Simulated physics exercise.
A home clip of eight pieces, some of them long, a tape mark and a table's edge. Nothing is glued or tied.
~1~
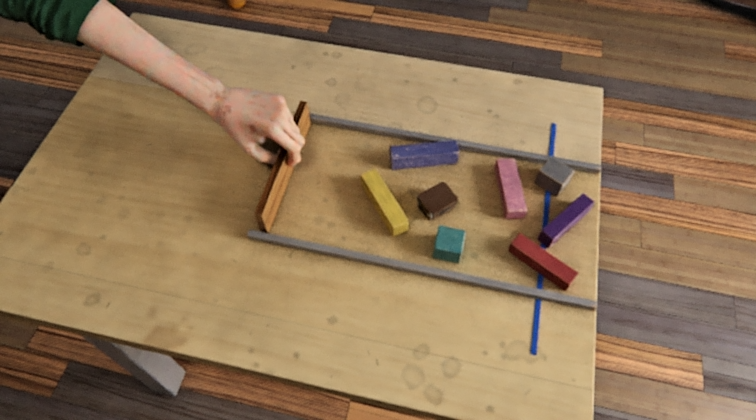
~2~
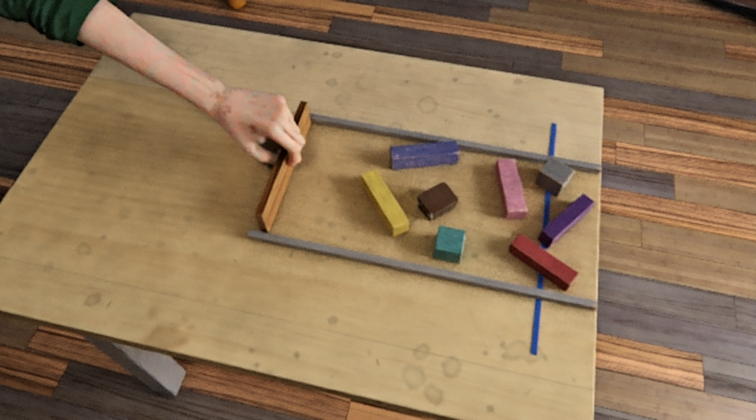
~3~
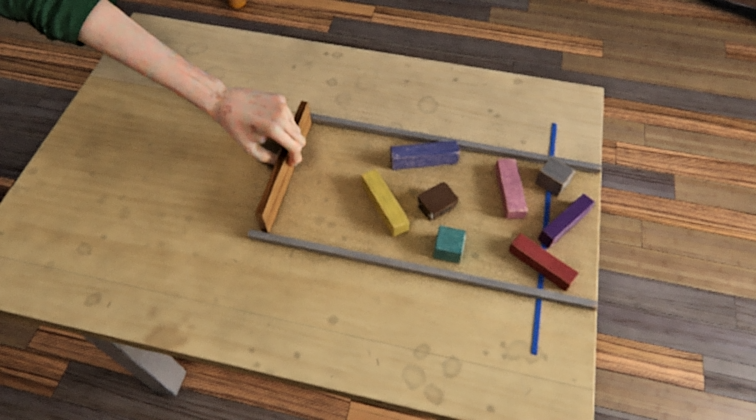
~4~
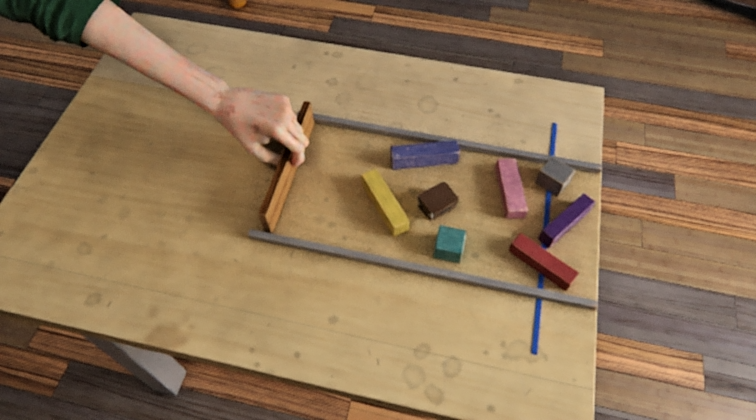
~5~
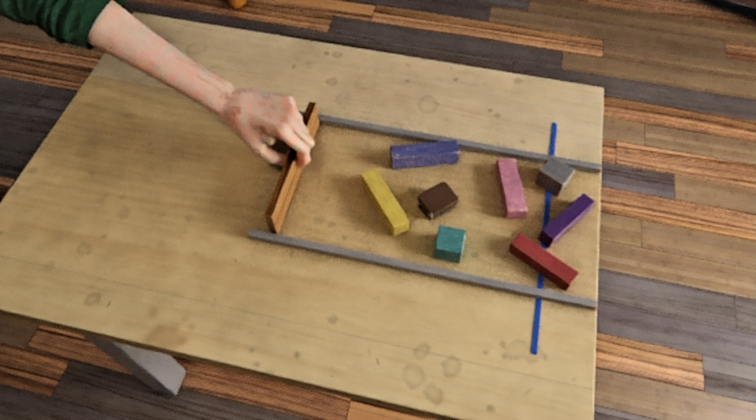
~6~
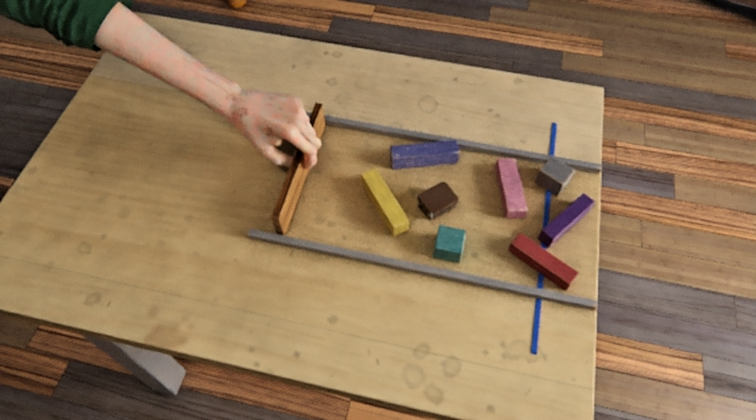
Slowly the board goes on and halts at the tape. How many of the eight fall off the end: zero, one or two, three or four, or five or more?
As it turns out, the number that fall off is three or four.
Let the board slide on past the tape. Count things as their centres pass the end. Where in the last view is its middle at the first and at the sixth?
First at (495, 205), next at (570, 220).
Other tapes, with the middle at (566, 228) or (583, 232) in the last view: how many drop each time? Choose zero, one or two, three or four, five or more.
In that order: At least five; at least five.
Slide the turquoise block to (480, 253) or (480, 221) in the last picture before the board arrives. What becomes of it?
In that order, it survives; survives.
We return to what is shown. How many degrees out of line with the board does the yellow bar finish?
Some 0 degrees.
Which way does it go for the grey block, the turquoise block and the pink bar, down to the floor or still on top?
The grey block goes over; the turquoise block holds on; the pink bar falls.
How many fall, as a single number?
In all, 4 of them.
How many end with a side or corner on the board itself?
2 of them.
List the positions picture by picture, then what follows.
In the first picture, purple bar (566, 220); grey block (554, 177); red bar (542, 262); board (285, 165); tape (545, 225).
In the second picture, grey block (554, 177); yellow bar (384, 202).
In the third picture, red bar (543, 262); board (285, 165).
In the fourth picture, purple bar (567, 220); turquoise block (450, 244).
In the fifth picture, grey block (555, 176); brown case (438, 202).
In the sixth picture, purple bar (567, 220); grey block (555, 176); red bar (543, 261); board (300, 167); tape (546, 224).
Early on, none off yet; purple bar at rest near (567, 220); grey block at rest near (555, 176); red bar at rest near (543, 261).
A while later, none off yet; purple bar moving near (570, 222); grey block travelled about its own width near (579, 185); red bar at rest near (543, 261).
Finally, the number that fall off is three or four; lost, pink bar, red bar, grey block and purple bar.
